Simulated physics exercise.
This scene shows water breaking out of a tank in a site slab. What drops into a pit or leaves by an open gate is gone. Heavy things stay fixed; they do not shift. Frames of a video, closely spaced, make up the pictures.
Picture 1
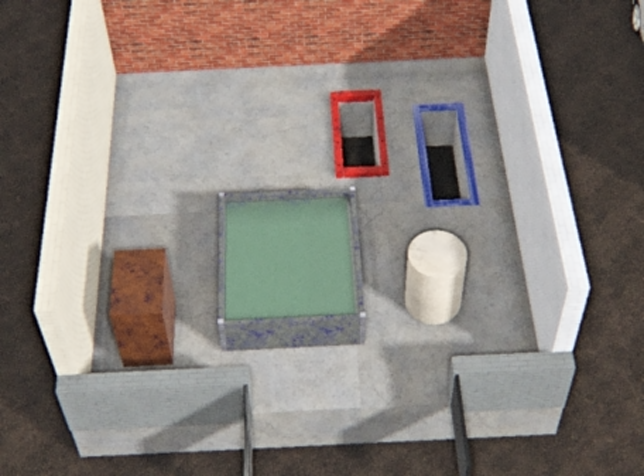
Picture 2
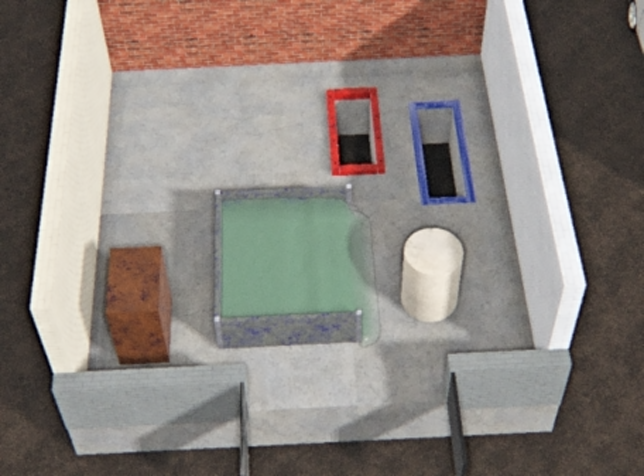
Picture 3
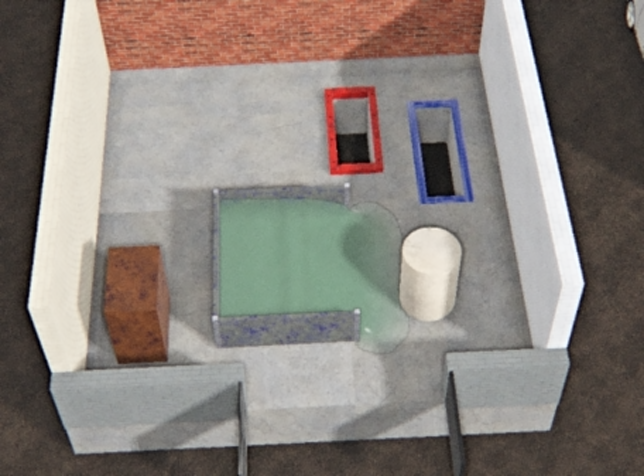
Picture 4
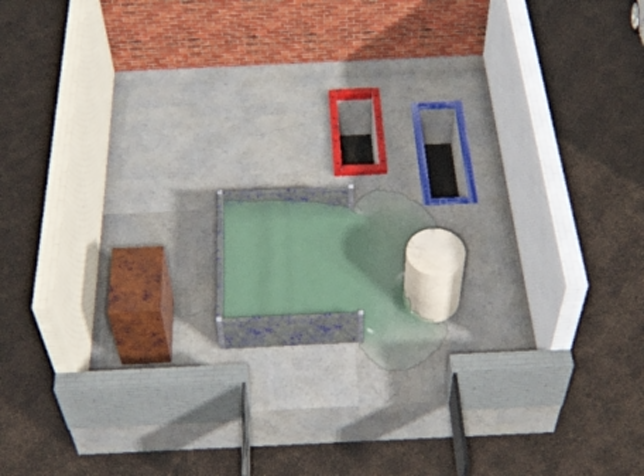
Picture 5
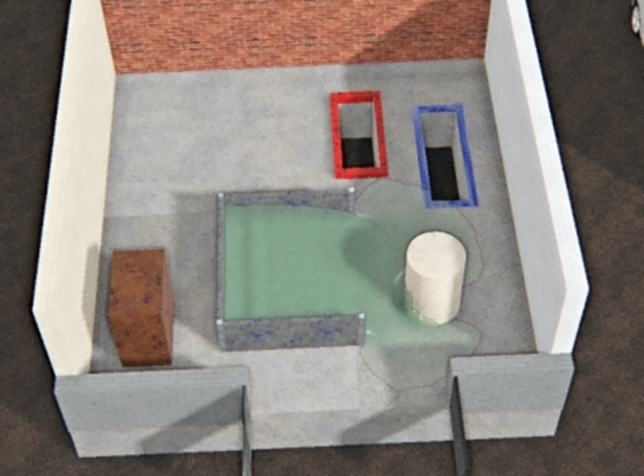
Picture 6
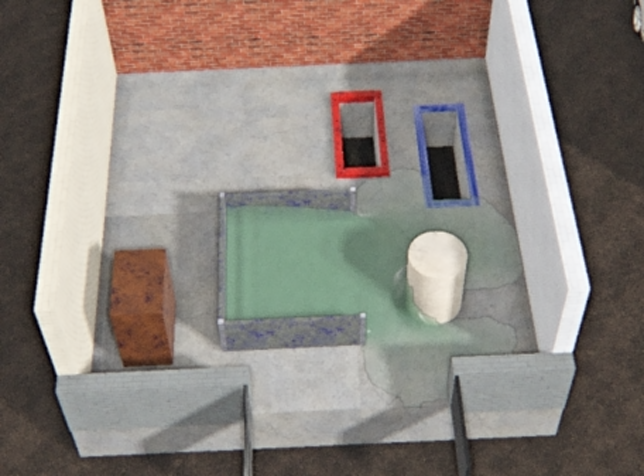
Green water pours from the tank's open right side and spreads around a white cylinder.
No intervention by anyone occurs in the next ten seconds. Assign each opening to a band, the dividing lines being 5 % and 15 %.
My prediction: The gate is going to swallow a share past fifteen per cent; the red pit is going to swallow a share short of five per cent; the blue pit is going to swallow a share past fifteen per cent.
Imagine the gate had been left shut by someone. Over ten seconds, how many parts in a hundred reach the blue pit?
That would be 45 percent for the blue pit.
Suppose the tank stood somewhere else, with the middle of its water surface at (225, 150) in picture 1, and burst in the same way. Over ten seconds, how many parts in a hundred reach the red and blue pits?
Ten seconds on: Red pit 25 percent, blue pit 25 percent.
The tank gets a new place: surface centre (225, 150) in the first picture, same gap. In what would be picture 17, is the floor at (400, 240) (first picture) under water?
At that place: Wet.
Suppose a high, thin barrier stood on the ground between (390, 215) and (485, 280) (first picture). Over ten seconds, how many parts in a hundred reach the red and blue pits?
Percent shares - red: 4; blue: 20.
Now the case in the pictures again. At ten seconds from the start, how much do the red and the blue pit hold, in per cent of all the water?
Around 0 per cent, then around 38 per cent.
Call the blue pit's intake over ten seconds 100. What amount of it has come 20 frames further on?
Share at that point: Roughly 50 %.
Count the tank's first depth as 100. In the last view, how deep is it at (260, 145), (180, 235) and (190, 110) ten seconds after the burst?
In order: Roughly 2, 0 and 2 in a hundred.
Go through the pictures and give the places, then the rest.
Still water in the water tank at (290, 257), in the first frame.
The front is at (368, 340), out from the gap at (351, 267), in the second frame.
Water pours out at (349, 268) and has run to (389, 346), in the third frame.
The front is at a hidden place, out from the gap at (353, 270), in the fourth frame.
Water pours out at (354, 273) and has run to (442, 203), in the fifth frame.
The front is at (507, 229), out from the gap at (355, 273), in the sixth frame.
A moment on, water covers 25 % of the floor; the gate 1 %, the red pit 0 %, the blue pit 2 %.
Next, water covers 30 % of the floor; the gate 4 %, the red pit 0 %, the blue pit 8 %.
Then, water covers 40 % of the floor; the gate 10 %, the red pit 0 %, the blue pit 19 %.
Later, water covers 50 % of the floor; the gate 20 %, the red pit 0 %, the blue pit 30 %.
In the end, water covers 60 % of the floor; the gate 25 %, the red pit 0 %, the blue pit 38 %.
